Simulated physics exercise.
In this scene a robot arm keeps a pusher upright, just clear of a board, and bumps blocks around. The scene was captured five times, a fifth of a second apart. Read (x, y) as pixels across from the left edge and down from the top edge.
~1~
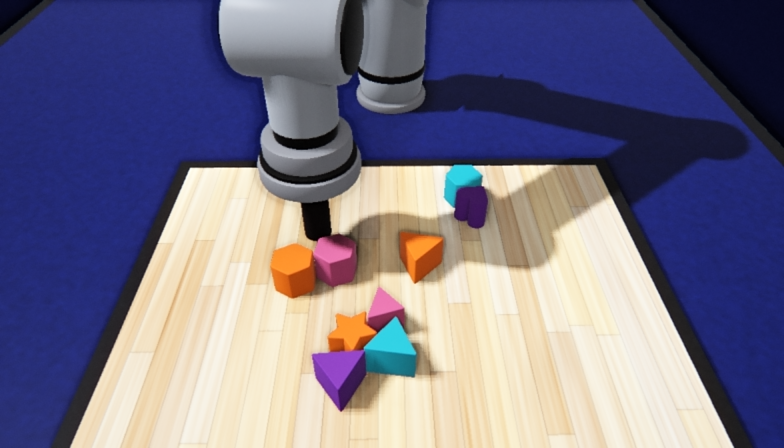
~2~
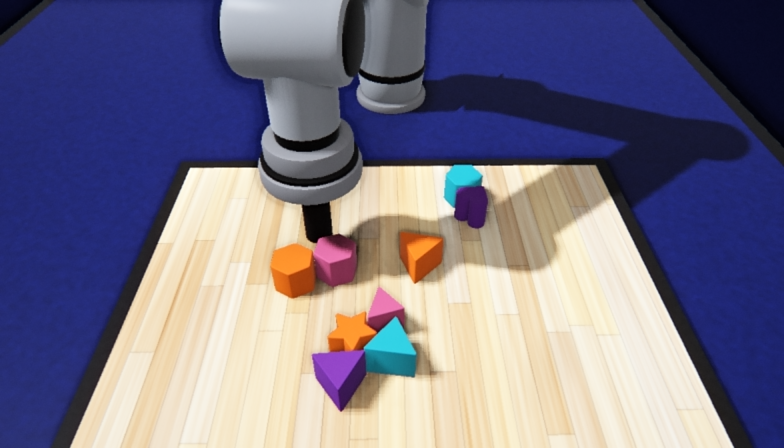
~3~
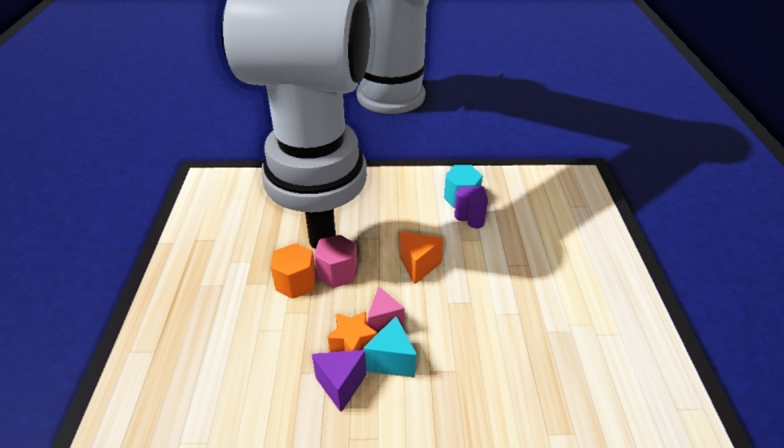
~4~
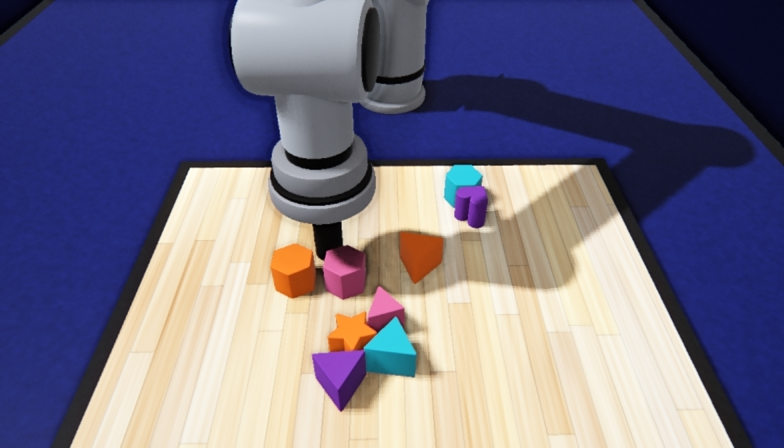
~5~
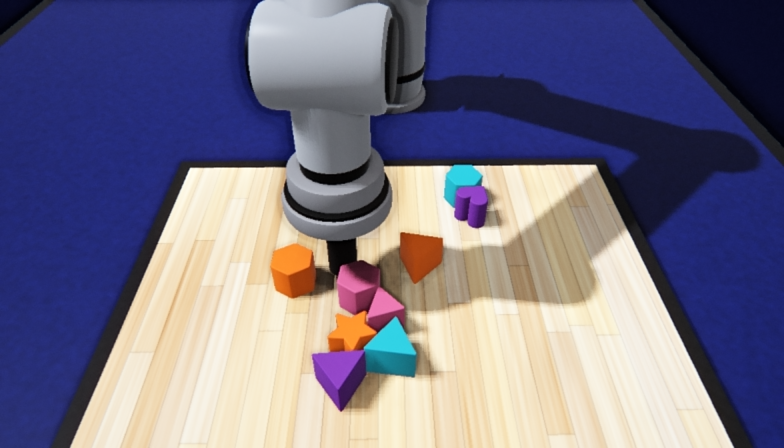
On a pale wooden board edged in black, a grey robot arm holds its black tip beside a pink block among scattered colourful blocks, barely moving at first. The arm then shifts toward the viewer and slightly right, pushing the pink block away from the orange one, close to the pink triangular piece.
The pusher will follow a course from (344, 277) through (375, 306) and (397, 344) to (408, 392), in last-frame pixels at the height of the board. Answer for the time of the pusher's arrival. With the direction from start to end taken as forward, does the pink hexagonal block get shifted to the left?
Yes, I think so.
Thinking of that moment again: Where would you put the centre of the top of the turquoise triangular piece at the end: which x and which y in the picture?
The spot you're after is about (393, 397) in the image.
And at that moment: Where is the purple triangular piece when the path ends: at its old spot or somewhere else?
It stays.
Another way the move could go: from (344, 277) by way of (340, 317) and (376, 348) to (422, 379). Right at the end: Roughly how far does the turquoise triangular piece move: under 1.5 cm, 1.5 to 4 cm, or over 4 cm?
By the end of the path, it will have gone past 4 cm.
On the path given first. One third of the way, pusher at (375, 296); pink hexagonal block at (398, 304), turned 15° anticlockwise; pink triangular piece at (425, 321), turned 35° clockwise; turquoise triangular piece at (393, 348), turned 30° clockwise.
Two thirds of the way, pusher at (397, 334); pink hexagonal block at (432, 337), turned 45° anticlockwise; pink triangular piece at (467, 344); turquoise triangular piece at (398, 359), turned 85° clockwise.
At the end, pusher at (408, 382); purple triangular piece unmoved; orange star block unmoved; pink hexagonal block at (448, 353), turned 70° anticlockwise; pink triangular piece at (482, 347), turned 20° anticlockwise; turquoise triangular piece at (393, 397), turned 85° clockwise.
